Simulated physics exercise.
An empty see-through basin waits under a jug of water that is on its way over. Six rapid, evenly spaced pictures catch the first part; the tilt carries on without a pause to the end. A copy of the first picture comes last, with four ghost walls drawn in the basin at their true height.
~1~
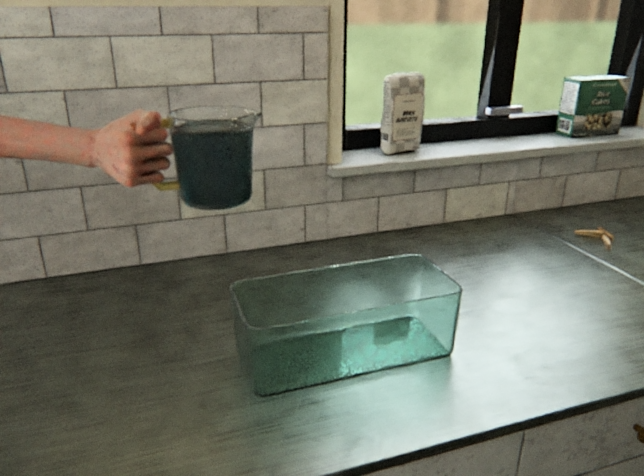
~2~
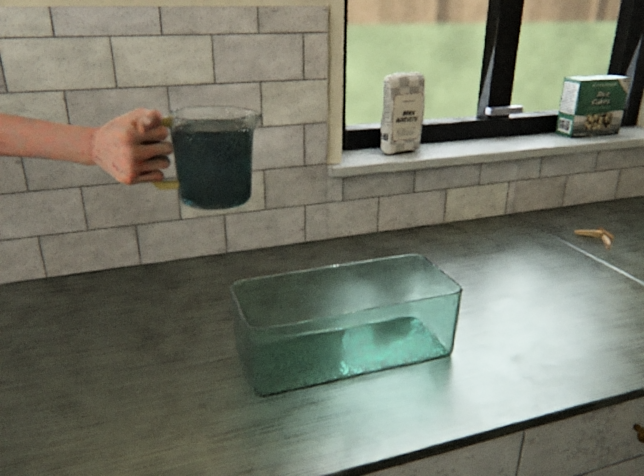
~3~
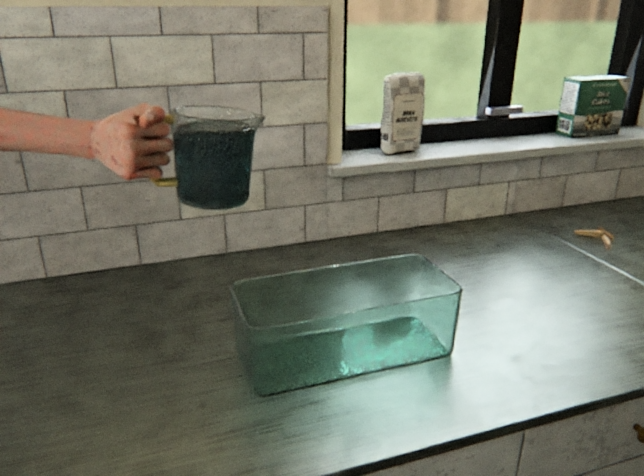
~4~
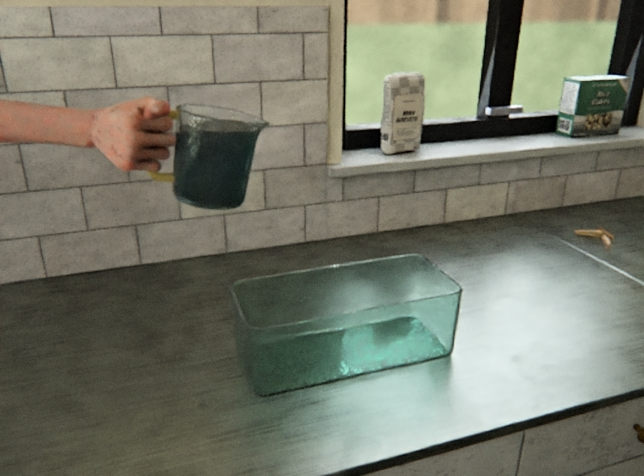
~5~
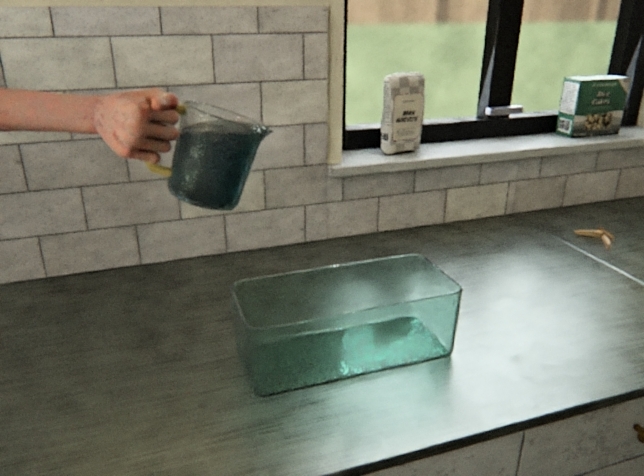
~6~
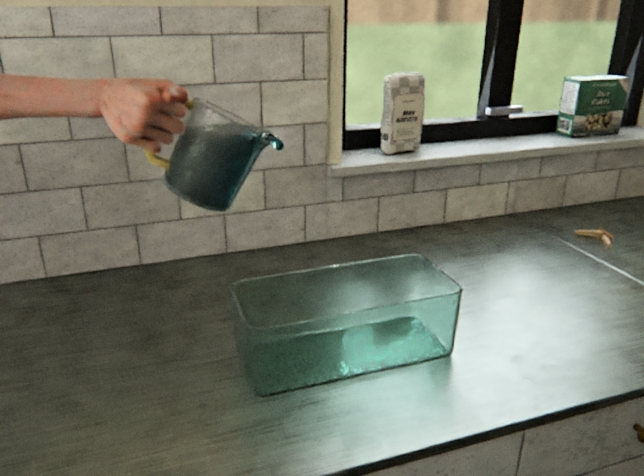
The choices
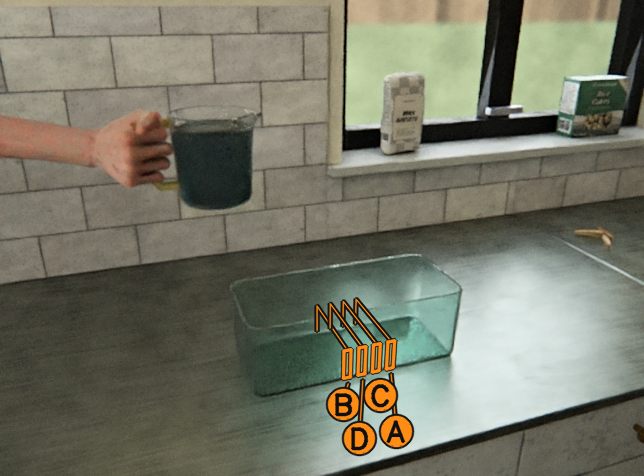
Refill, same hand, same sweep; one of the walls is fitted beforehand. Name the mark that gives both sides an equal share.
B works best here.
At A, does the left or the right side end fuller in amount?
More ends on the left.
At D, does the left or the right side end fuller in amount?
The left one.
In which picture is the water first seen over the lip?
In picture 6.
In orange, A at (391, 373); B at (348, 383); C at (377, 377); D at (362, 380).
If A is chosen, about 93 % ends left of the wall and 5 % right of it.
If B is chosen, about 53 % ends left of the wall and 45 % right of it; 3 % is lost outside.
If C is chosen, about 90 % ends left of the wall and 5 % right of it; 4 % is lost outside.
If D is chosen, about 87 % ends left of the wall and 7 % right of it; 5 % is lost outside.
